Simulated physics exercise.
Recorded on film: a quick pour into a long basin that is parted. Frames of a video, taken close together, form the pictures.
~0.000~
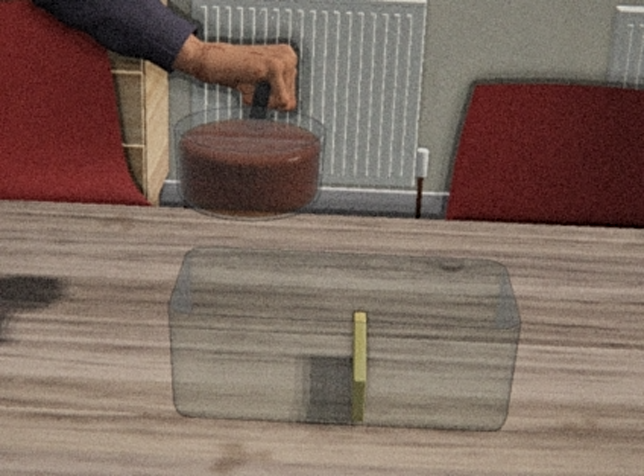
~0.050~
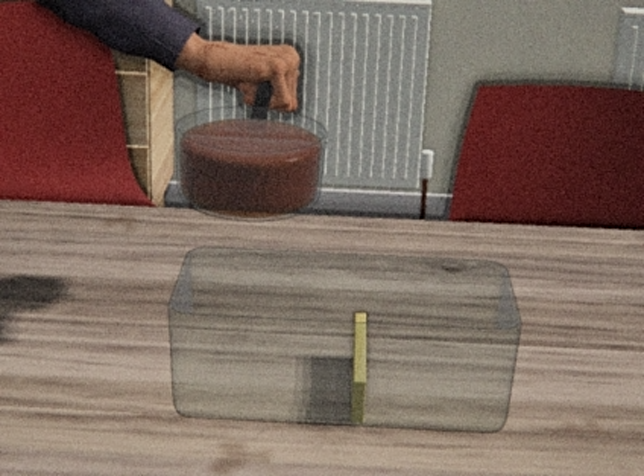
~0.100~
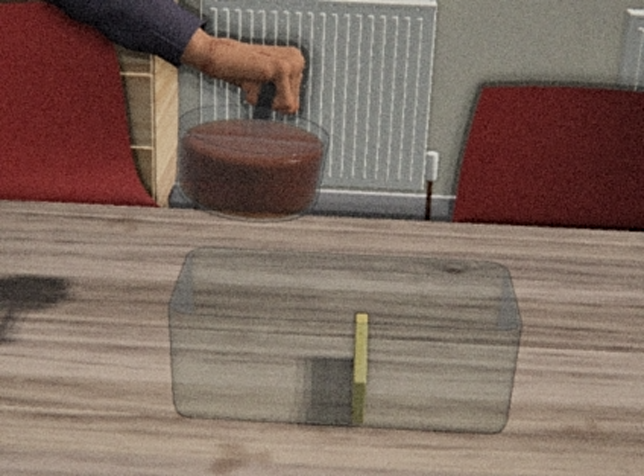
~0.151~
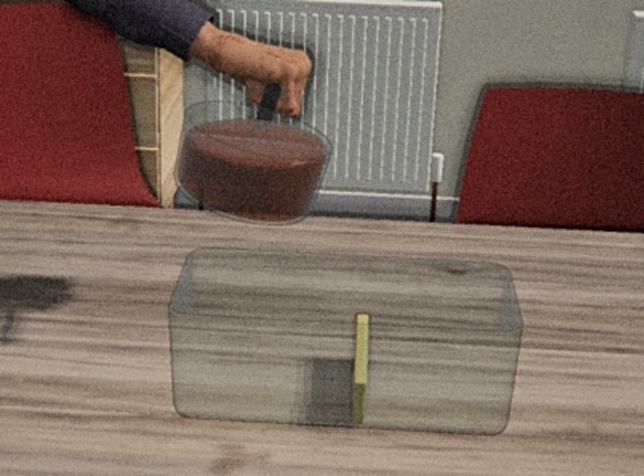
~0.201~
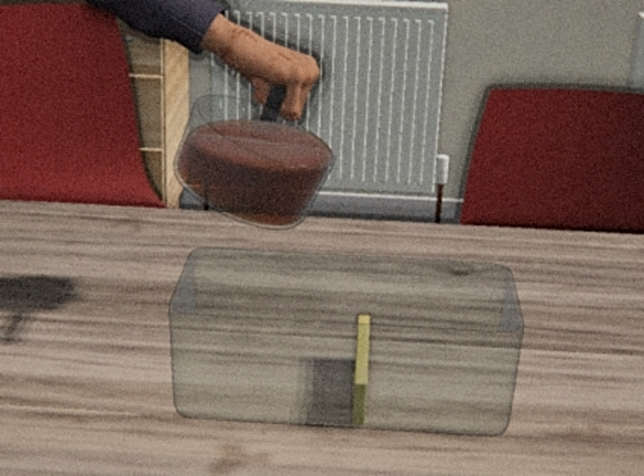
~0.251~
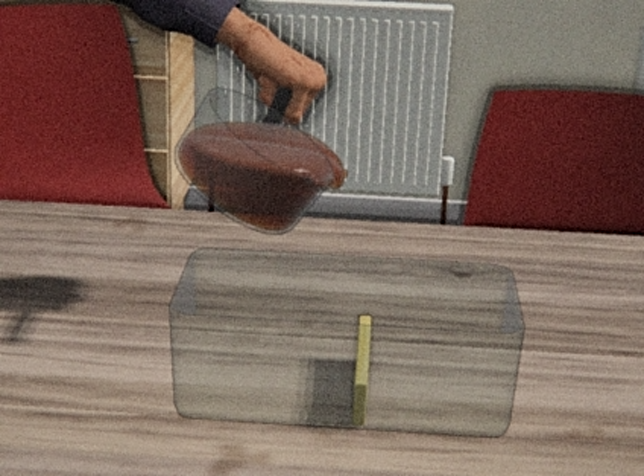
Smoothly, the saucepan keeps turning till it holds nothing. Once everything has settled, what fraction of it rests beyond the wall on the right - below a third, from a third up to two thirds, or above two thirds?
Once it settles, the part right of the wall is a third to two thirds, I'd say.
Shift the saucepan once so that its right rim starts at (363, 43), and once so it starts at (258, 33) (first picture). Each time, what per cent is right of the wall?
Roughly 85 percent on the first try and 15 percent on the second.
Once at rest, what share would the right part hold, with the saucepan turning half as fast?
Result: Roughly 70 %.
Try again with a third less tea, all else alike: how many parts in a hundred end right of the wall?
Near 40 parts in a hundred.
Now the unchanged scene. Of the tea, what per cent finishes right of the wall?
Close to 60 per cent.
A moment on, the saucepan is tipped on its side and 23 per cent is still to pour, 5 is left of the wall and 35 right of it.
Next, the saucepan is tipped right over and 4 per cent is still to pour, 32 is left of the wall and 59 right of it.
Then the saucepan is tipped right over and 0 per cent is still to pour, 40 is left of the wall and 57 right of it.
Later the saucepan is tipped right over and 0 per cent is still to pour, 41 is left of the wall and 58 right of it.
At rest 41 per cent lies left of the wall, 58 right of it and 1 outside.
